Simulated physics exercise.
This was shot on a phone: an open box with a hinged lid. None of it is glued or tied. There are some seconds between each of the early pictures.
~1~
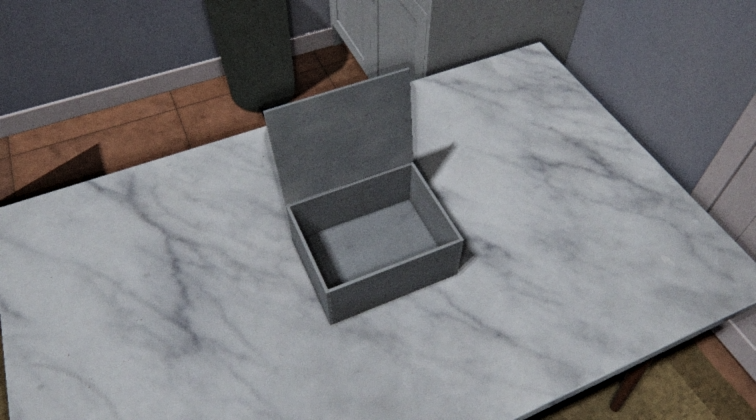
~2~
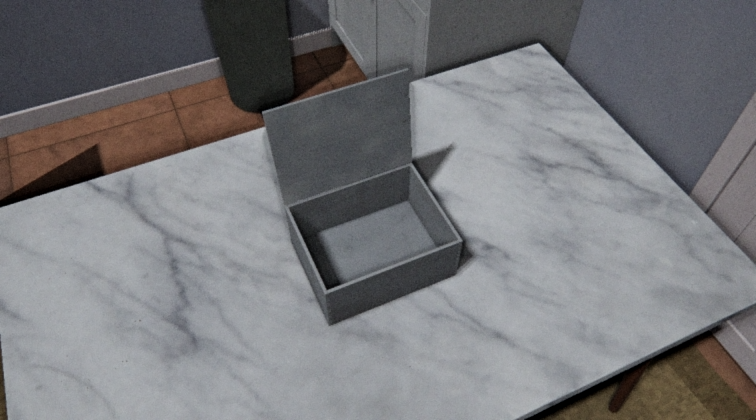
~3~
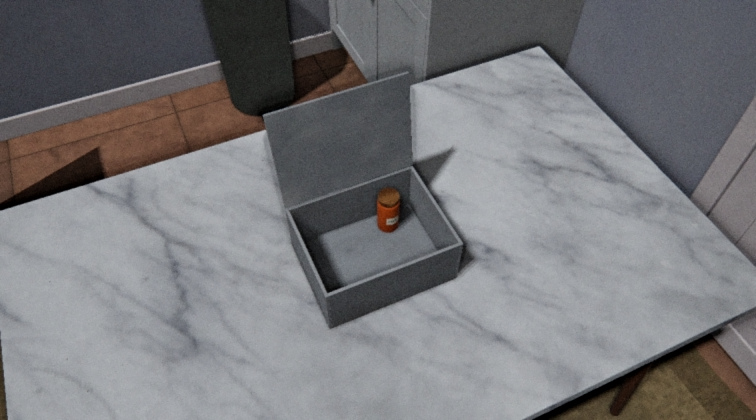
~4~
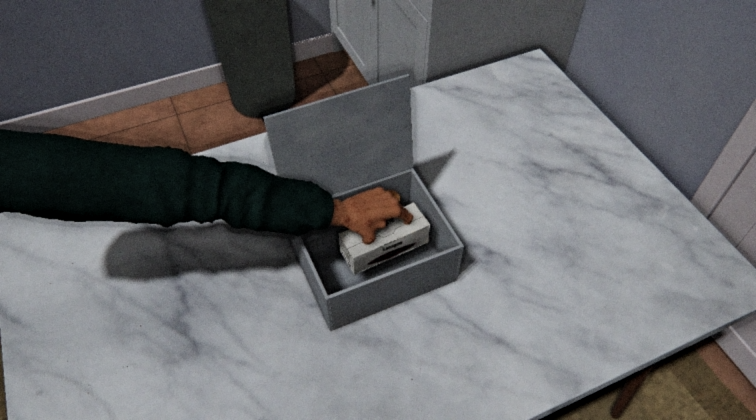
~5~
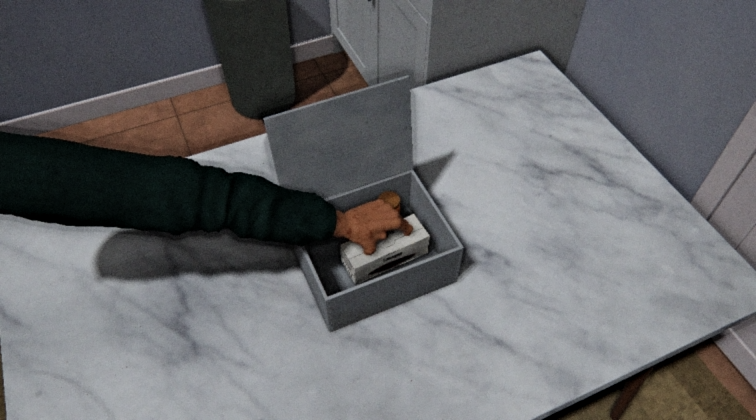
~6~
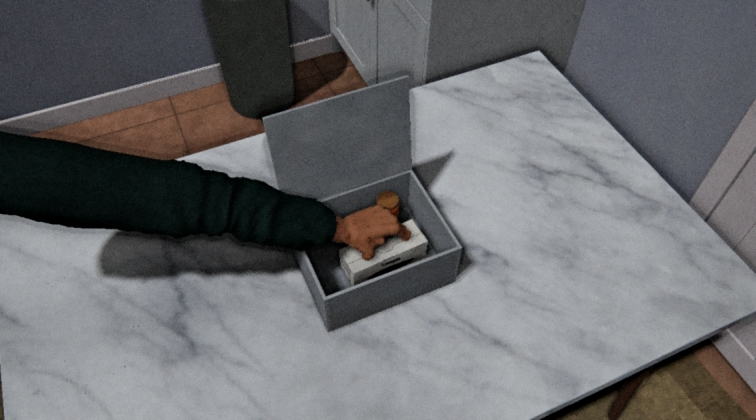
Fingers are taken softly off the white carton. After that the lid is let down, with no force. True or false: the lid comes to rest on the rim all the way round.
True.
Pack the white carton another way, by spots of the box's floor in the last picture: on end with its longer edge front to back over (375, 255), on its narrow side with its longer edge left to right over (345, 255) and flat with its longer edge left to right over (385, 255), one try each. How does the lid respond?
First, it stays open; second, it shuts; third, it shuts.
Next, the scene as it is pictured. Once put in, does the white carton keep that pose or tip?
Result: It remains as it was set.
Then, 1.30 s on from there, lid 78° above the rim.
Then, 1.70 s on from there, lid 51° above the rim.
Then, 2.10 s on from there, lid 14° above the rim.
In the end, lid shut; both unmoved. At the end, from the last picture's camera, white carton near (384, 254).
